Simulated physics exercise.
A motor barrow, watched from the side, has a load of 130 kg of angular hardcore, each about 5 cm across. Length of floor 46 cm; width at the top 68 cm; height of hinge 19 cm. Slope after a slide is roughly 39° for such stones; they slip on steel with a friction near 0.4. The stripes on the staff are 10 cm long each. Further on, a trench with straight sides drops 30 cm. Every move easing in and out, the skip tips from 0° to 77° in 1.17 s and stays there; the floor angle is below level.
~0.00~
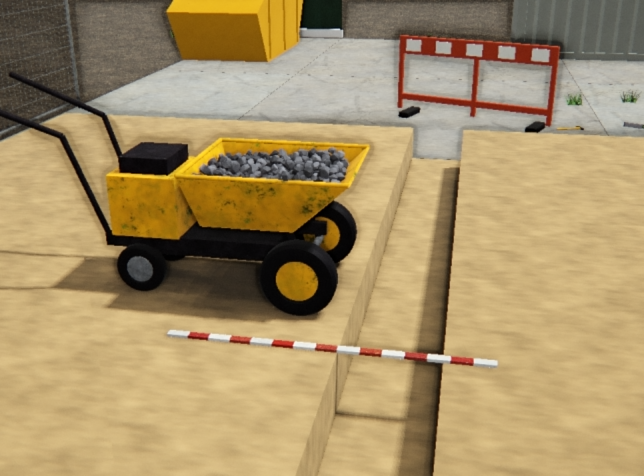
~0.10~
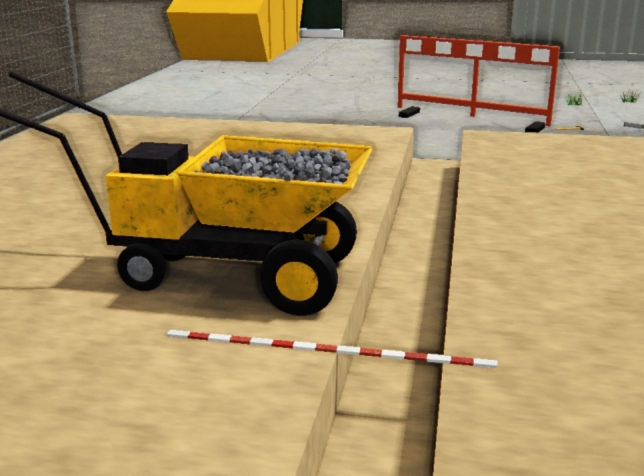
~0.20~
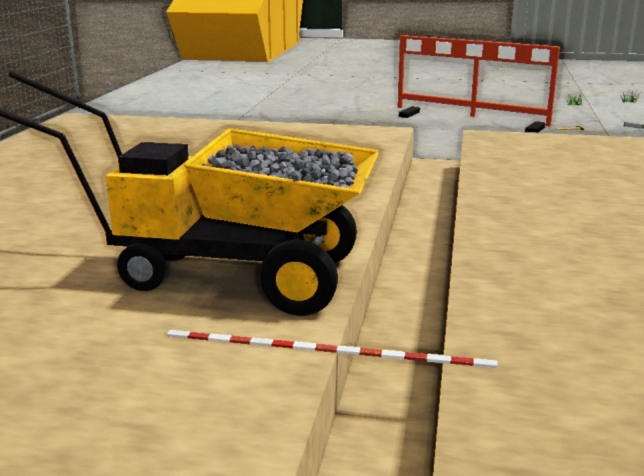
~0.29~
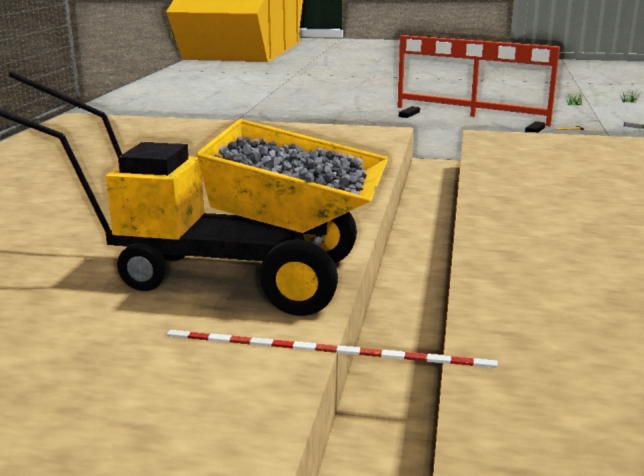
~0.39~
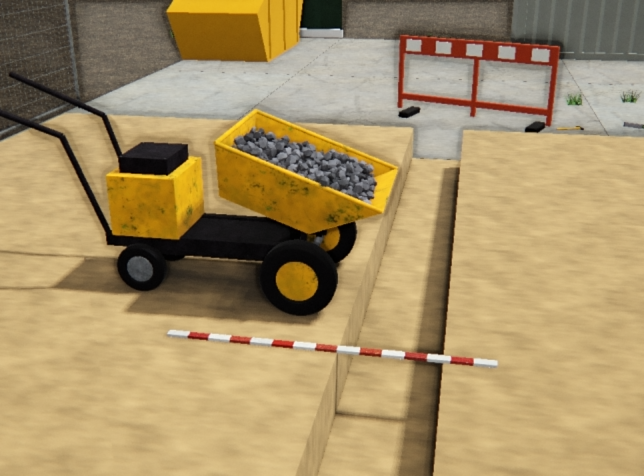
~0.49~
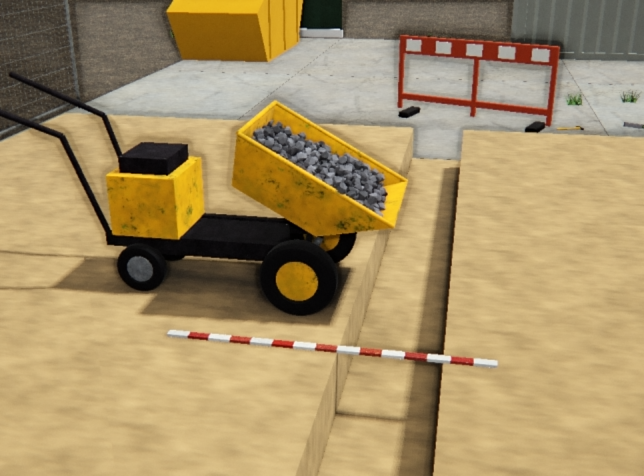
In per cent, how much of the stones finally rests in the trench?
Roughly 73 per cent of them.
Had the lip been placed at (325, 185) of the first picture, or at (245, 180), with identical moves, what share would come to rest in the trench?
It'd be around 95 per cent and after that around 45 per cent.
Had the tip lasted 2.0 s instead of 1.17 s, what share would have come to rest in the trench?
It would come to roughly 80 per cent.
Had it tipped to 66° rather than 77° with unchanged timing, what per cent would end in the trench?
Roughly 70 percent.
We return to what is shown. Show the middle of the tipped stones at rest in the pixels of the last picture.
Look at roughly (430, 331).
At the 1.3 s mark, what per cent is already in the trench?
40 per cent or so by then.
After 0.9 s the floor is at 65°; 99 % in the skip, 1 % in the trench; the foremost stones are at (431, 271).
After 1.3 s the floor is at 77°; 44 % in the skip, 39 % in the trench, 17 % past the trench; the foremost stones are at (510, 302).
After 1.6 s the floor is at 77°; 6 % in the skip, 66 % in the trench, 28 % past the trench; the foremost stones are at (570, 299).
After 3.6 s the floor is at 77°; 0 % in the skip, 73 % in the trench, 27 % past the trench; the foremost stones are at (582, 306).
